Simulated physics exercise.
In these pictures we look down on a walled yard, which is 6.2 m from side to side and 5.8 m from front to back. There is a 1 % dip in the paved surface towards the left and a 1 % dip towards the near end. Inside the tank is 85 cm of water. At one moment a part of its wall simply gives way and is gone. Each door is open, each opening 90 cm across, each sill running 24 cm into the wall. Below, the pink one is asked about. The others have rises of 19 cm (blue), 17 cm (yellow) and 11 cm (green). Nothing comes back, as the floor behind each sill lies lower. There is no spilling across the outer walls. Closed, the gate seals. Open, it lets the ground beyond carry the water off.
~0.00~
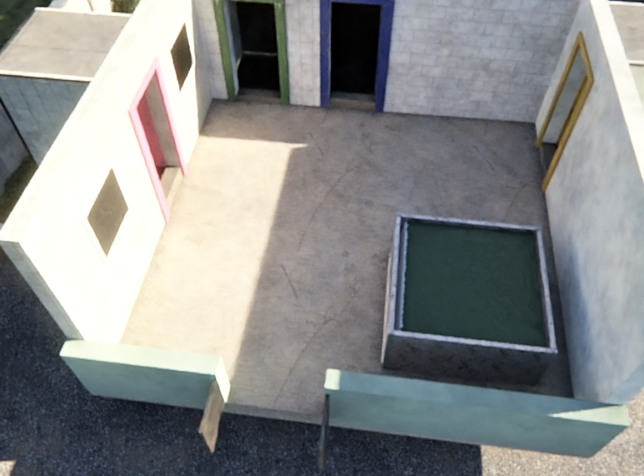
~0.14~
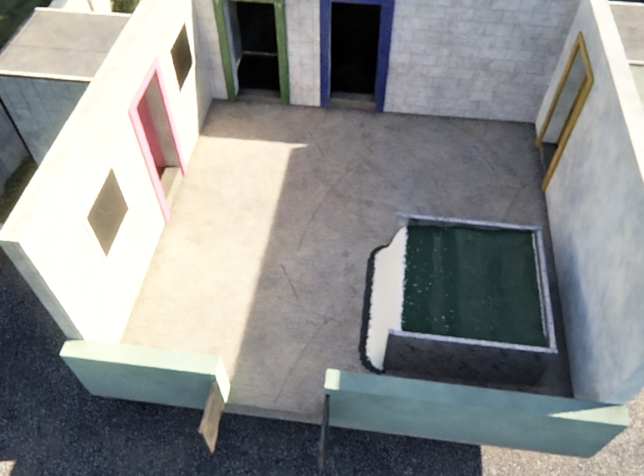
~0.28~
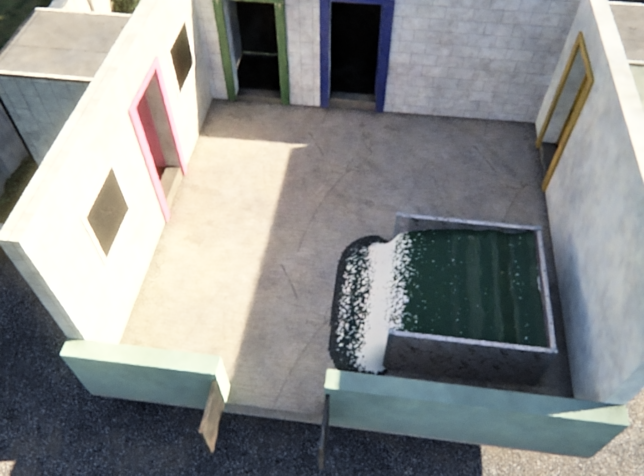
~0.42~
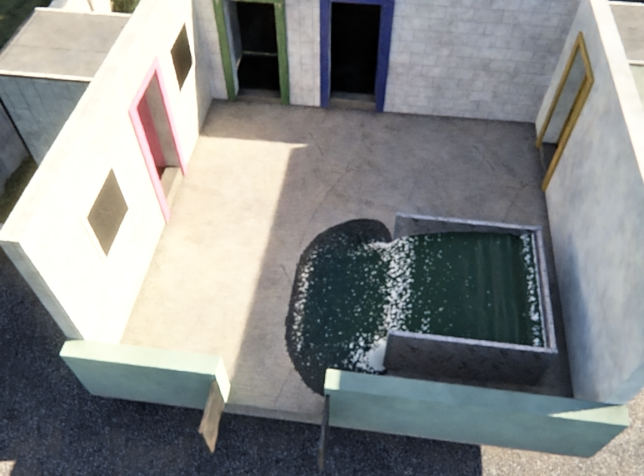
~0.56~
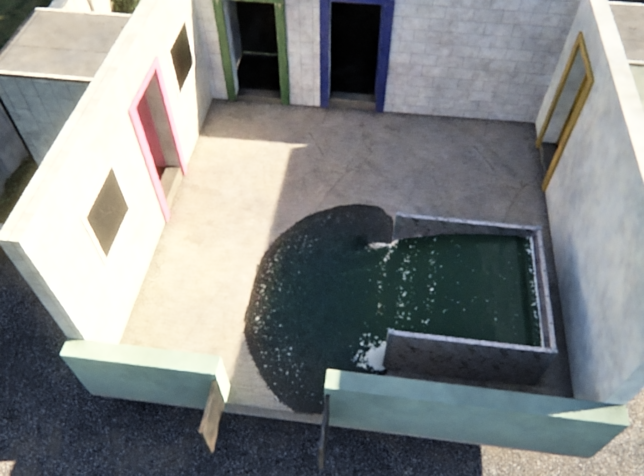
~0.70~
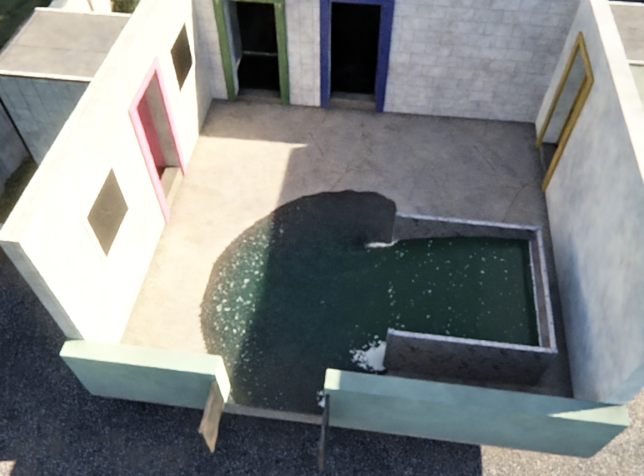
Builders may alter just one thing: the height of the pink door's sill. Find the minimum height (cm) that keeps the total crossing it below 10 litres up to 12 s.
The minimum is roughly 24 cm.
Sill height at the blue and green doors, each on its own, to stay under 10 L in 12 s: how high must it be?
About 7.5 cm at blue and 22 cm at green.
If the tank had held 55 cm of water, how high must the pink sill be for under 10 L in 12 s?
15 cm.
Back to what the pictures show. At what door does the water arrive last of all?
Answer: Yellow.
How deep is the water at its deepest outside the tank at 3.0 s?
Up to some 37 centimetres, I'd say.
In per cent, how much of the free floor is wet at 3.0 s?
Close to 50 per cent of it is wet.
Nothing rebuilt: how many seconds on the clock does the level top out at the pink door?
I'd guess close to 2.0 seconds.
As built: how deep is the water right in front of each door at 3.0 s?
In cm - blue: 0, yellow: 0, green: 20, pink: 24.
After 1.4 s water covers 45 % of the floor, deepest (49 cm) near (109, 371); 21 cm at the pink door, 0 litres in over its 23 cm sill.
After 3.0 s water covers 50 % of the floor, deepest (37 cm) near (213, 99); 24 cm at the pink door, 11 litres in over its 23 cm sill.
After 12.0 s water covers 100 % of the floor, deepest (12 cm) near (573, 427); 6 cm at the pink door, 12 litres in over its 23 cm sill.
At the pink door as built, the water arrived by 1.2 s and peaked near 29 cm at 2.0 s.
Run again over the same 12 s with other heights there, 25 litres in over 20.5 cm, 2 litres over 27.5 cm. The limit of 10 litres is kept from about 24 cm up.
